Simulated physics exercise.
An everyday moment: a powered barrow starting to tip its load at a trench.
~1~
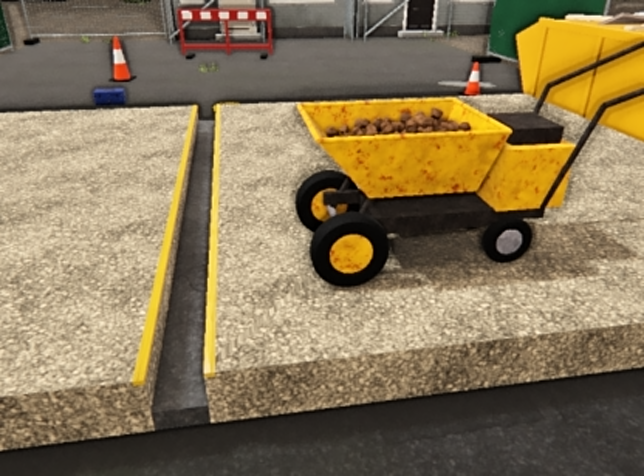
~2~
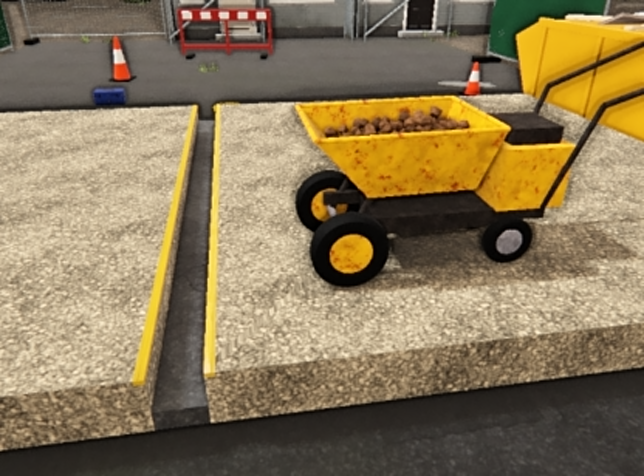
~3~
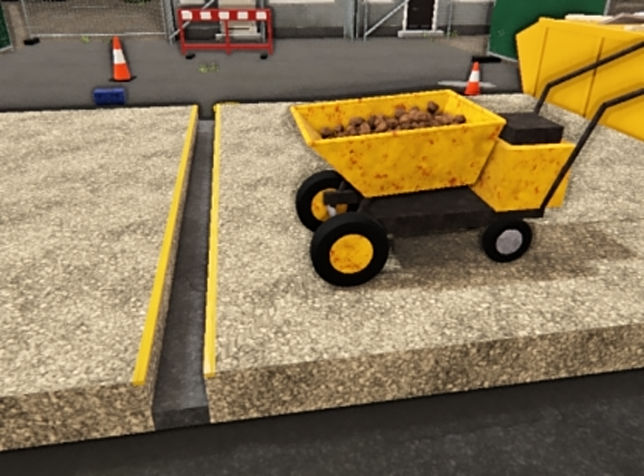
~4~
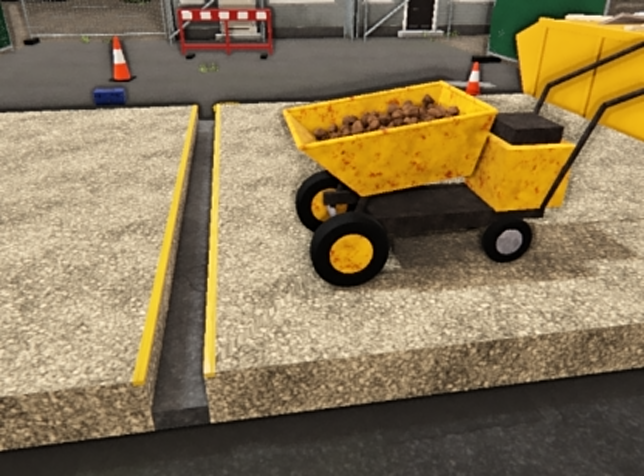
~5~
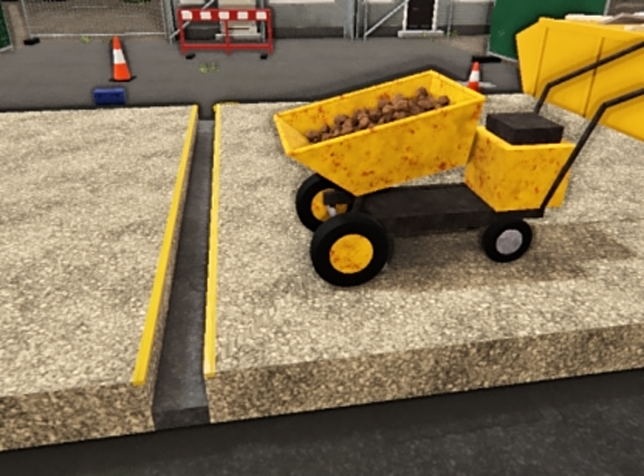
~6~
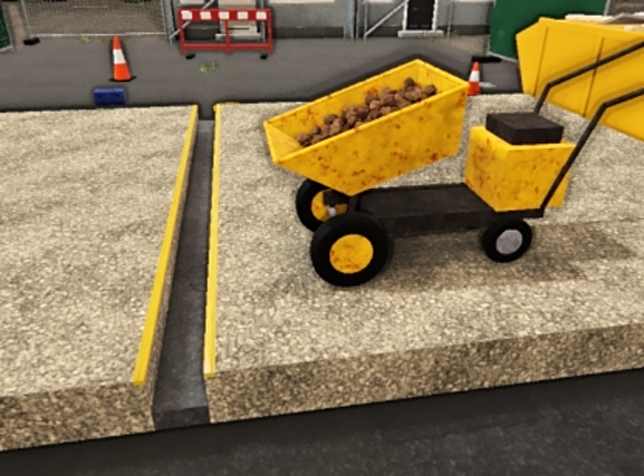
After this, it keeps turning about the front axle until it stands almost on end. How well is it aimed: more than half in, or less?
It catches over half.
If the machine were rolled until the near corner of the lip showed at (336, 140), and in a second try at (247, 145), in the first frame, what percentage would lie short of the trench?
About 30 and 0 per cent.
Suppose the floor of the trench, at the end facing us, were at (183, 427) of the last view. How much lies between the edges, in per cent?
It comes to 90 per cent or so.
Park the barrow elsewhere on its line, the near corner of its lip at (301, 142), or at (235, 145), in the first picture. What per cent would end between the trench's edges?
First some 70, then 10 per cent.
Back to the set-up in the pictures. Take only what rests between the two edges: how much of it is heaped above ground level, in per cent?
Some 25 per cent.
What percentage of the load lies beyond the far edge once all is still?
Close to 15 per cent.
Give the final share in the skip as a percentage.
Near 0 %.
Just after the last frame, skip tipped steeply; every one in the skip.
A moment on, skip tipped right over; the larger part in the skip; just a few short of the trench; about a tenth in or heaped over the trench; about a tenth falling.
Further on, skip tipped right over; roughly a quarter in the skip; about a tenth short of the trench; roughly two thirds in or heaped over the trench; about a tenth beyond it.
When it is over, skip tipped right over; about a tenth short of the trench; roughly two thirds in or heaped over the trench; about a tenth beyond it.
